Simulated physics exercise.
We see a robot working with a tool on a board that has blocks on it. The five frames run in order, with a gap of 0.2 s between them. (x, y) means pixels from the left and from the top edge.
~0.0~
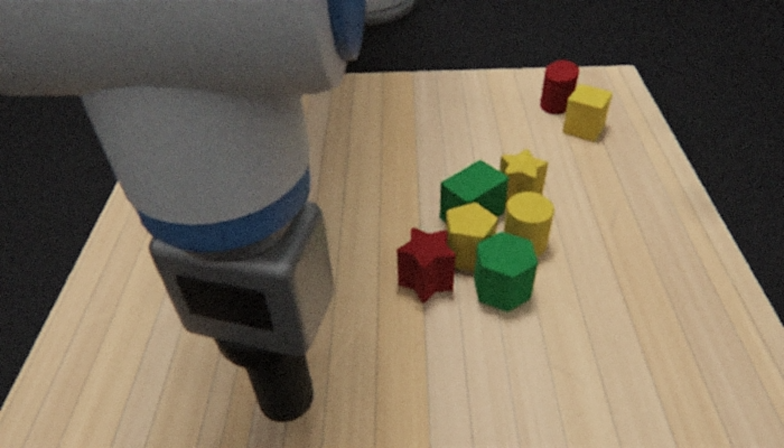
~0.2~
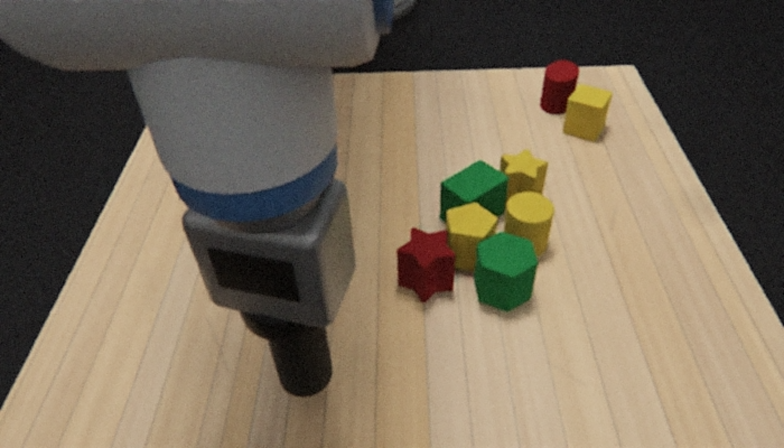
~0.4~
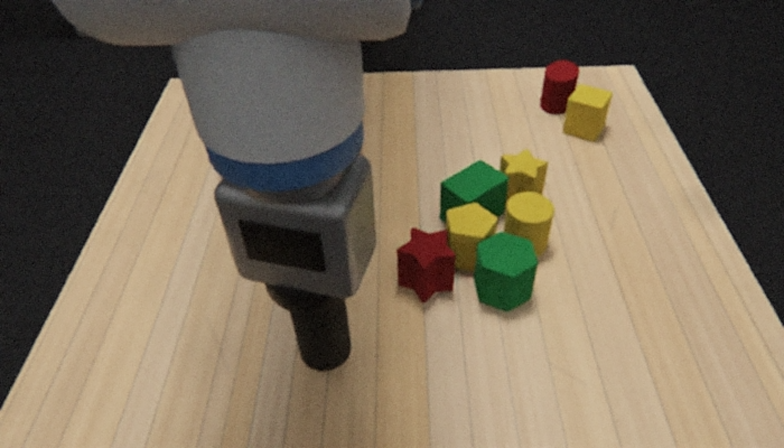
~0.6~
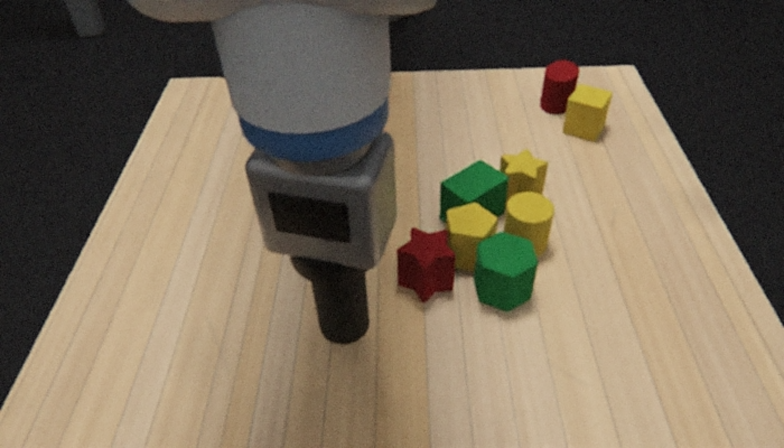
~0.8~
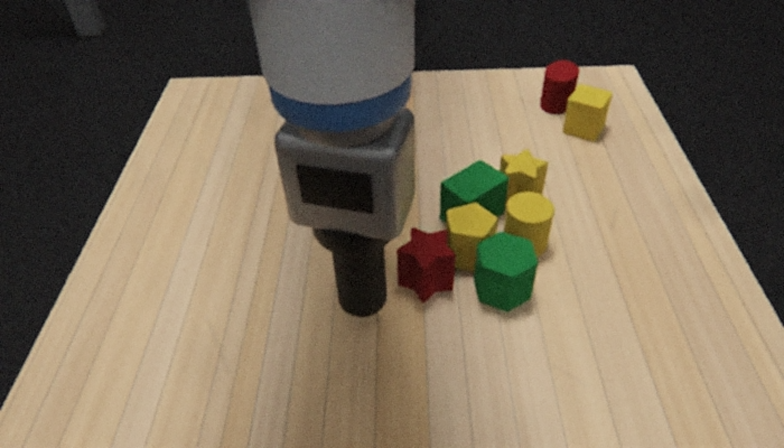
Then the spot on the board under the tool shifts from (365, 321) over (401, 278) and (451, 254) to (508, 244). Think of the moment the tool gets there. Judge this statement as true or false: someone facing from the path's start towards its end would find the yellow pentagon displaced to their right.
That is true.
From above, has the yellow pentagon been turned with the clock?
The answer is no.
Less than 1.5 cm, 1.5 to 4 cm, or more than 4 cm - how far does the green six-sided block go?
Once the path is done, the green six-sided block lies 1.5 to 4 cm from its present place.
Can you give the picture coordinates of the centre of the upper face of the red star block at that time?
I'd guess (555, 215).
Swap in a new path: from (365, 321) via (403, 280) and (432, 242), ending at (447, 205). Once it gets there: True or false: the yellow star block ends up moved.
True - the claim holds.
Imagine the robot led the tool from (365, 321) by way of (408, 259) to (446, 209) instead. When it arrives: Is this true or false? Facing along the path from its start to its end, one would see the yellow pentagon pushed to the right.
The claim holds.
The first path, step by step. One third of the way, tool (400, 256); red star block (441, 234), turned 30° clockwise; yellow pentagon (485, 215), turned 20° anticlockwise.
Two thirds of the way, tool (454, 232); red star block (497, 222), turned 55° clockwise; yellow pentagon (533, 203), turned 50° anticlockwise; green six-sided block (531, 255), turned 30° clockwise; yellow circle (575, 194).
At the end, tool (511, 222); red star block (555, 215), turned 60° clockwise; yellow pentagon (589, 195), turned 65° anticlockwise; green six-sided block (552, 258), turned 75° clockwise; yellow circle (625, 181).
